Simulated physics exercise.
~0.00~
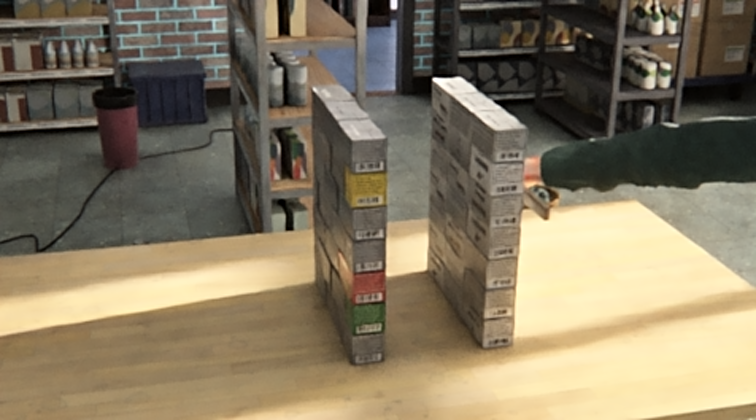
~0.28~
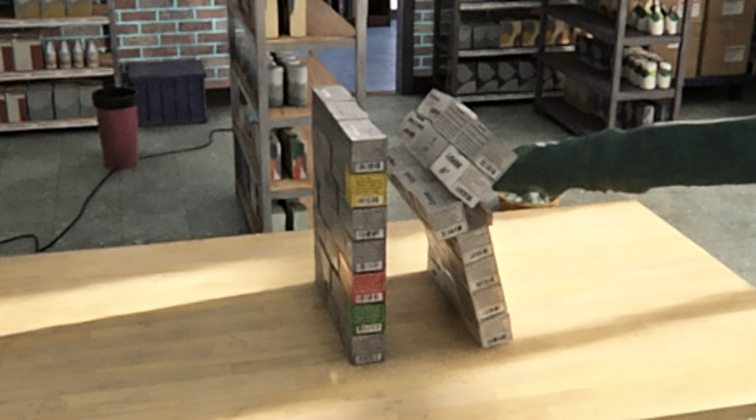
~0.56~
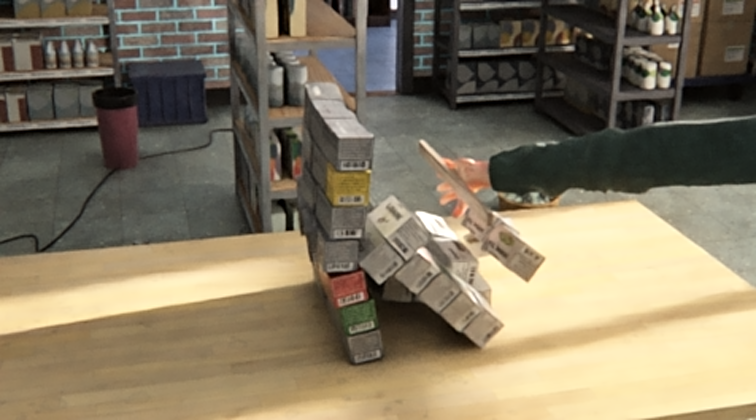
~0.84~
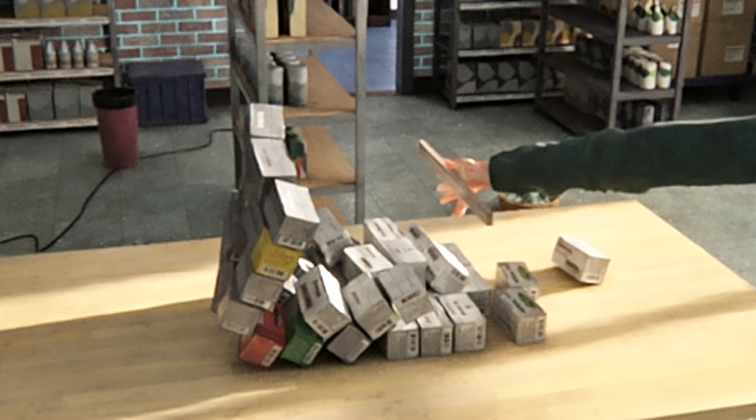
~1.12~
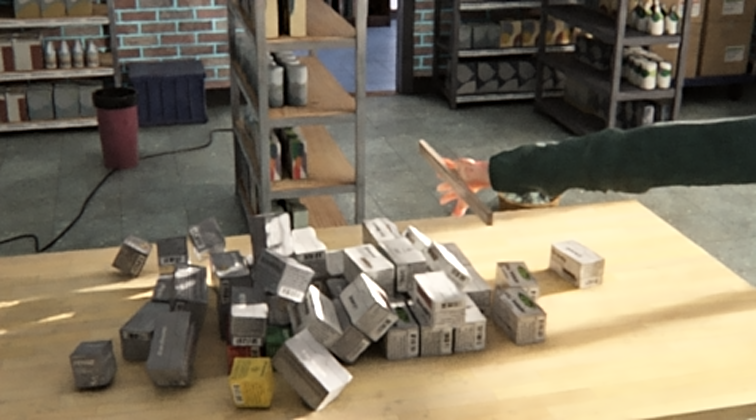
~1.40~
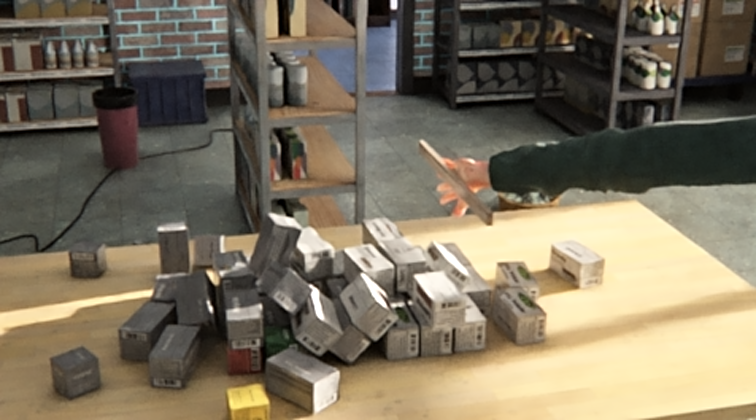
The clip opens on two narrow walls of small grey packets standing parallel on a wooden table in a shop, the left one marked by single yellow, red and green packets. An arm in a dark green sleeve reaches in from the right and drives a thin strip of wood into the right-hand wall, which buckles and topples leftward. Its packets slam into the second wall, which bends, leans left and then collapses. Packets tumble and spread across the tabletop while the hand stays put. The yellow packet ends near the front edge, with the rest lying in a jumbled heap.
